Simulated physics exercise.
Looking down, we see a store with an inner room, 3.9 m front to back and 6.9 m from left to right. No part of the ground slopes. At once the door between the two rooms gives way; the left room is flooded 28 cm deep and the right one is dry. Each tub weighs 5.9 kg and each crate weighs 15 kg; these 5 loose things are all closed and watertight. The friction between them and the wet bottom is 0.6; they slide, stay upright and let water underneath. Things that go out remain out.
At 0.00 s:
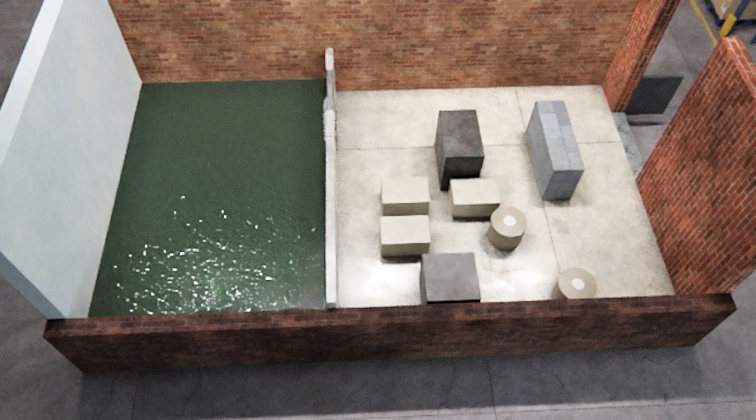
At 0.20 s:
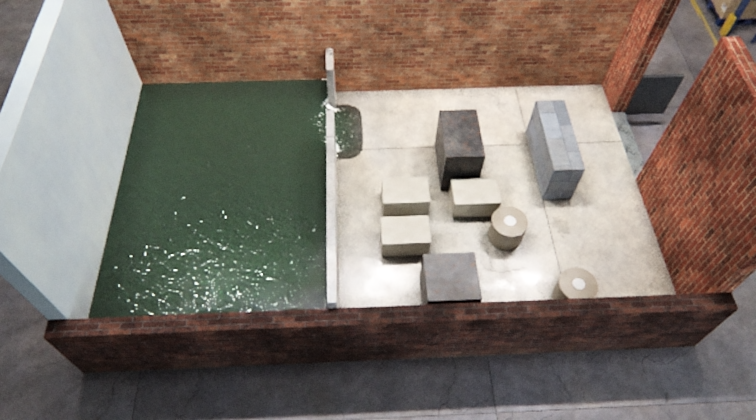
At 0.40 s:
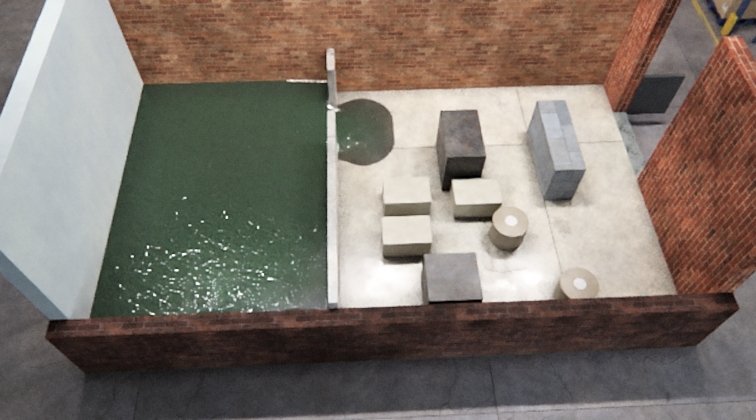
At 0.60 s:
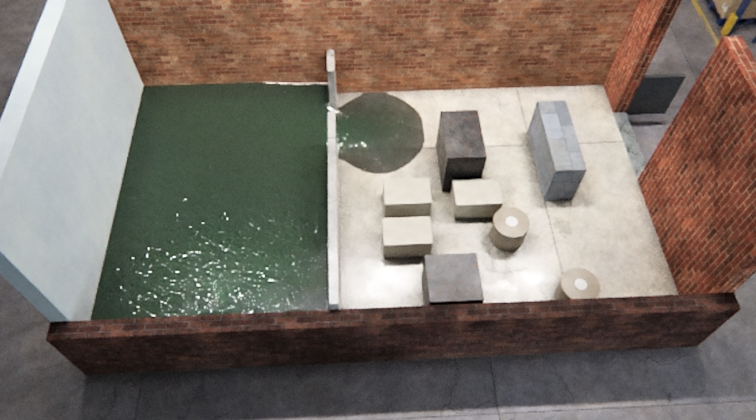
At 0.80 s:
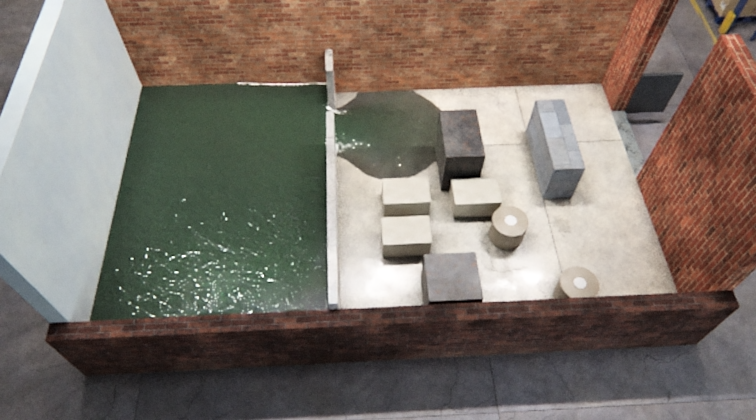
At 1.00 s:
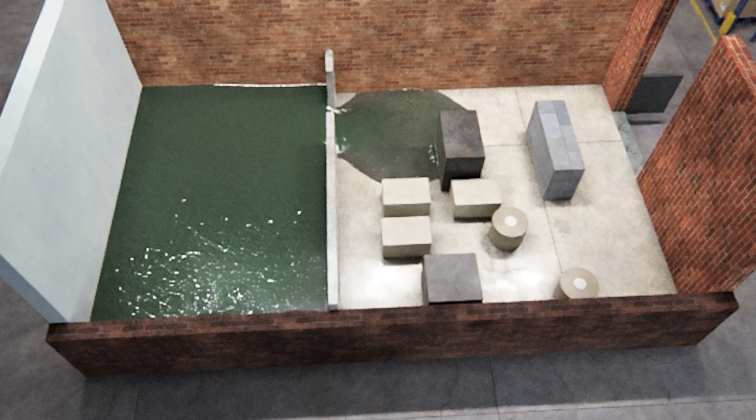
A brick-walled store with an inner room is seen from above, its left side filled with dark green water and its right side a pale, dry floor. Beyond the thin grey dividing wall stand cream blocks, two round drums, dark grey boxes and a taller blue-grey stack. Water pours through a gap near the wall's far end and spreads rightward in a rounded sheet, reaching the nearest dark box, while the objects and camera stay still.
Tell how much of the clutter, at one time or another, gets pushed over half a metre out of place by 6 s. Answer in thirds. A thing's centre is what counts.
The share is less than one third.
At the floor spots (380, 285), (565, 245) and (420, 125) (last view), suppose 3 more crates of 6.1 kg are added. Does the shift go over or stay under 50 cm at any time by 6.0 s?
In turn: Less, less, past it.
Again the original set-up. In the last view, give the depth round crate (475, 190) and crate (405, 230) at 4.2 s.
Depths: Near 3 cm, then near 2 cm.
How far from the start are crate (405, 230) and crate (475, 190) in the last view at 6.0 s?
Respectively 0 cm and 0 cm.
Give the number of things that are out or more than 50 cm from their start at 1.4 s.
Tally at that time: 0.
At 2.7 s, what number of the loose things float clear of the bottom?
I'd say 0 of them.
After 1.4 s 0 of 5 are over 50 cm from their spots; 0 afloat.
After 2.7 s 0 of 5 are over 50 cm from their spots; 0 afloat.
After 4.2 s 0 of 5 are over 50 cm from their spots; 0 afloat.
After 6.0 s 0 of 5 are over 50 cm from their spots, and 0 have been at some point; 0 afloat.
